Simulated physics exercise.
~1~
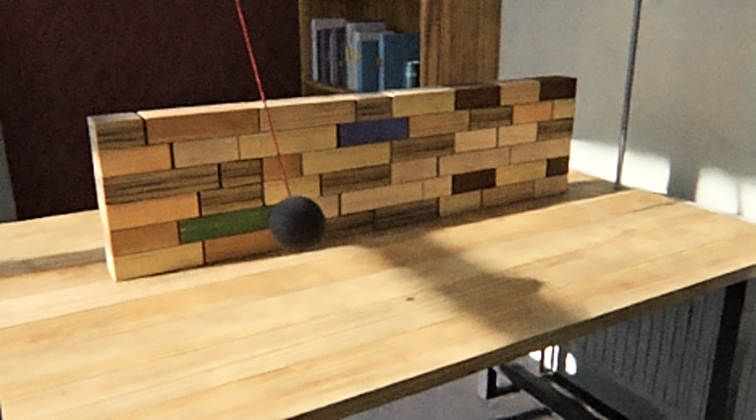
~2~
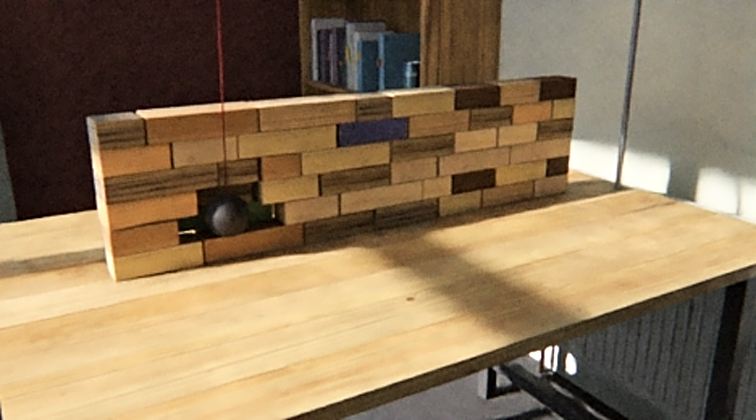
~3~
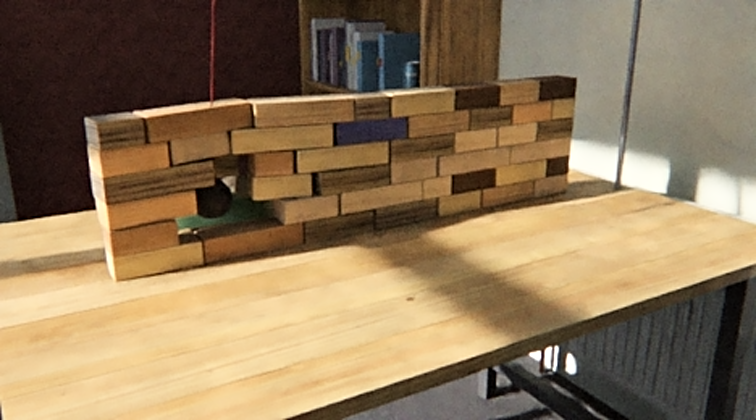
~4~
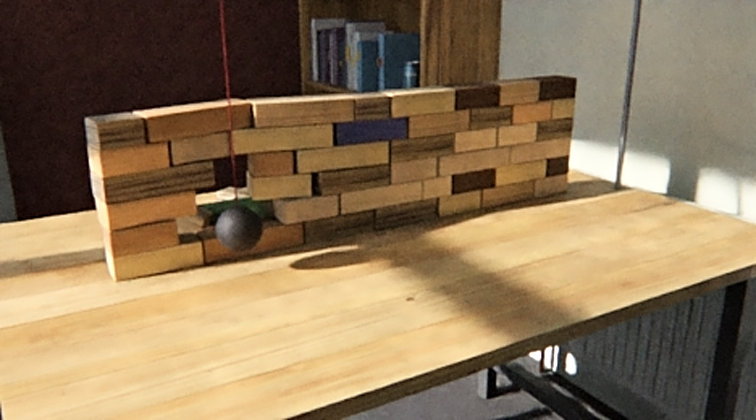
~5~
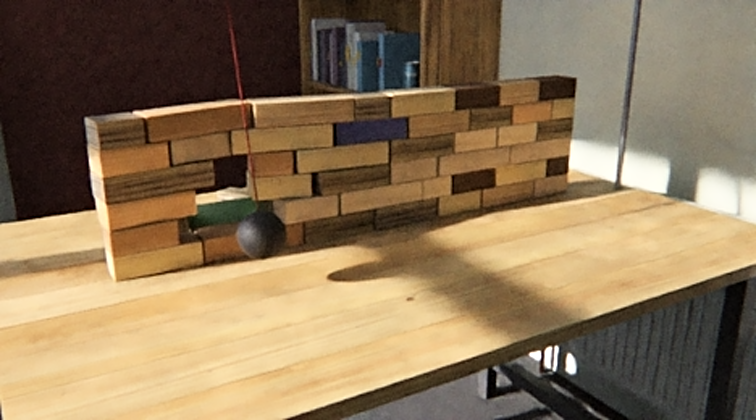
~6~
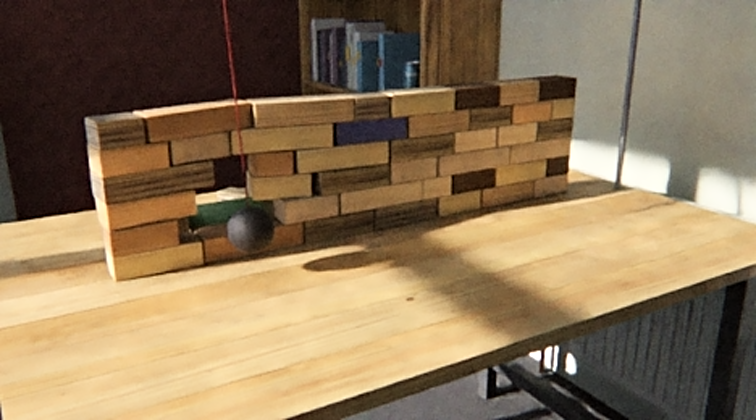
On a wooden table in a sunlit room, a dark ball on a red line swings into the lower left of a low toy-block wall, knocking open a gap around the green block, then swings back out and hangs before the mostly standing wall, the green block tilted.
